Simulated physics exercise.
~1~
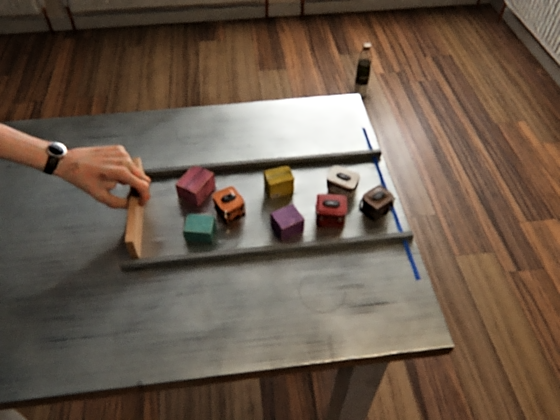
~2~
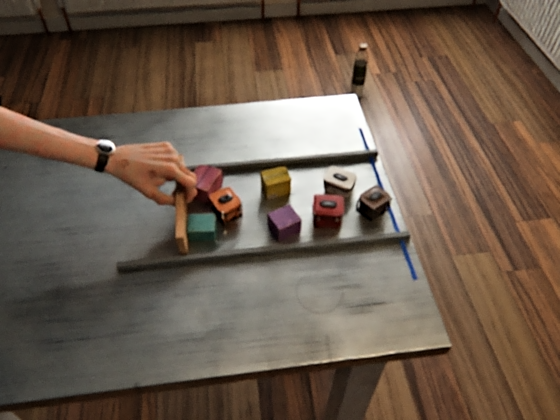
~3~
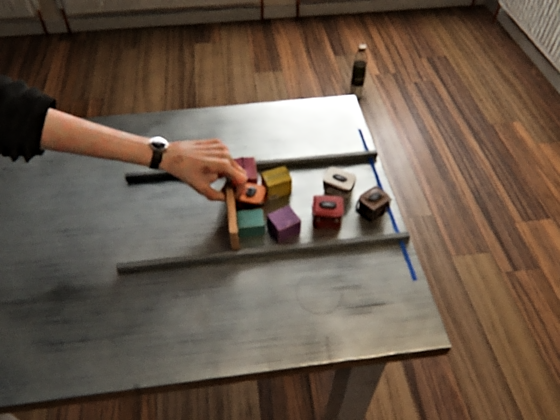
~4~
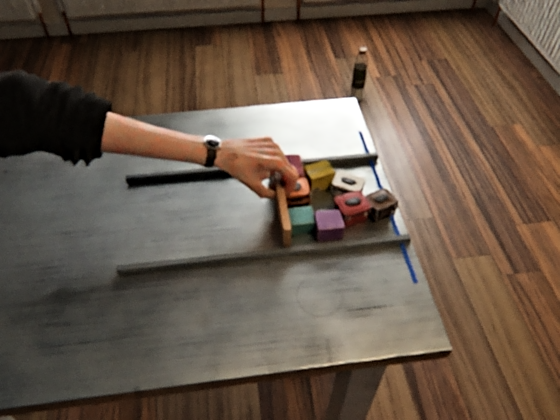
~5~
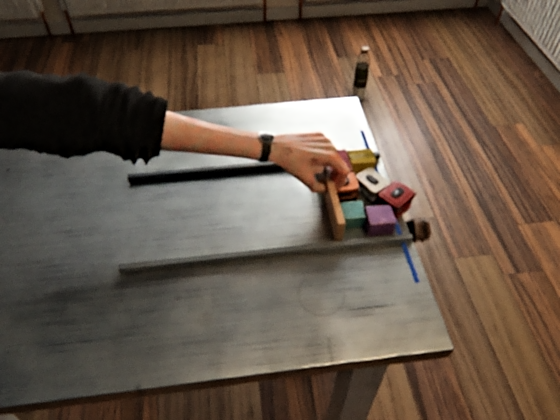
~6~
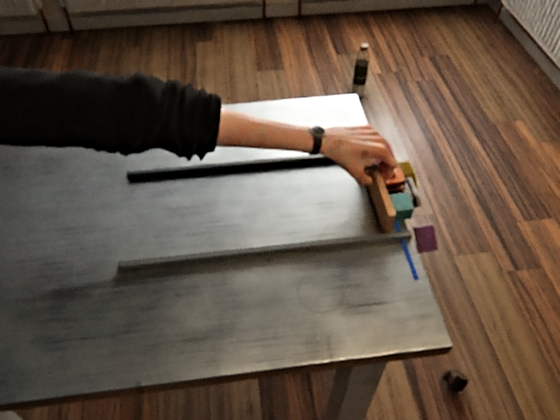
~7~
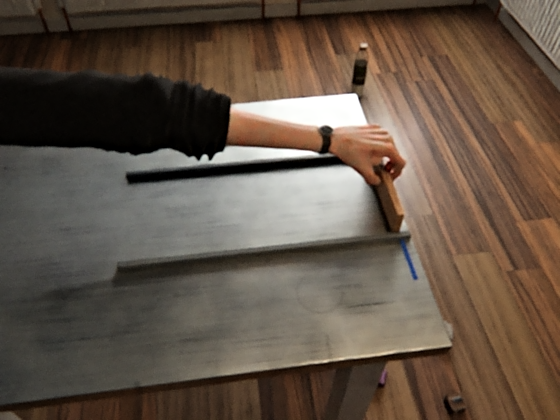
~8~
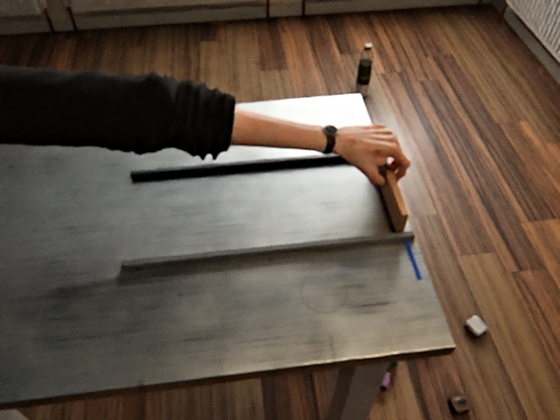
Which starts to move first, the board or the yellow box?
The board starts to move first, pushed right by the hand. The yellow box stays still until the board and the gathered blocks have come well along the channel.
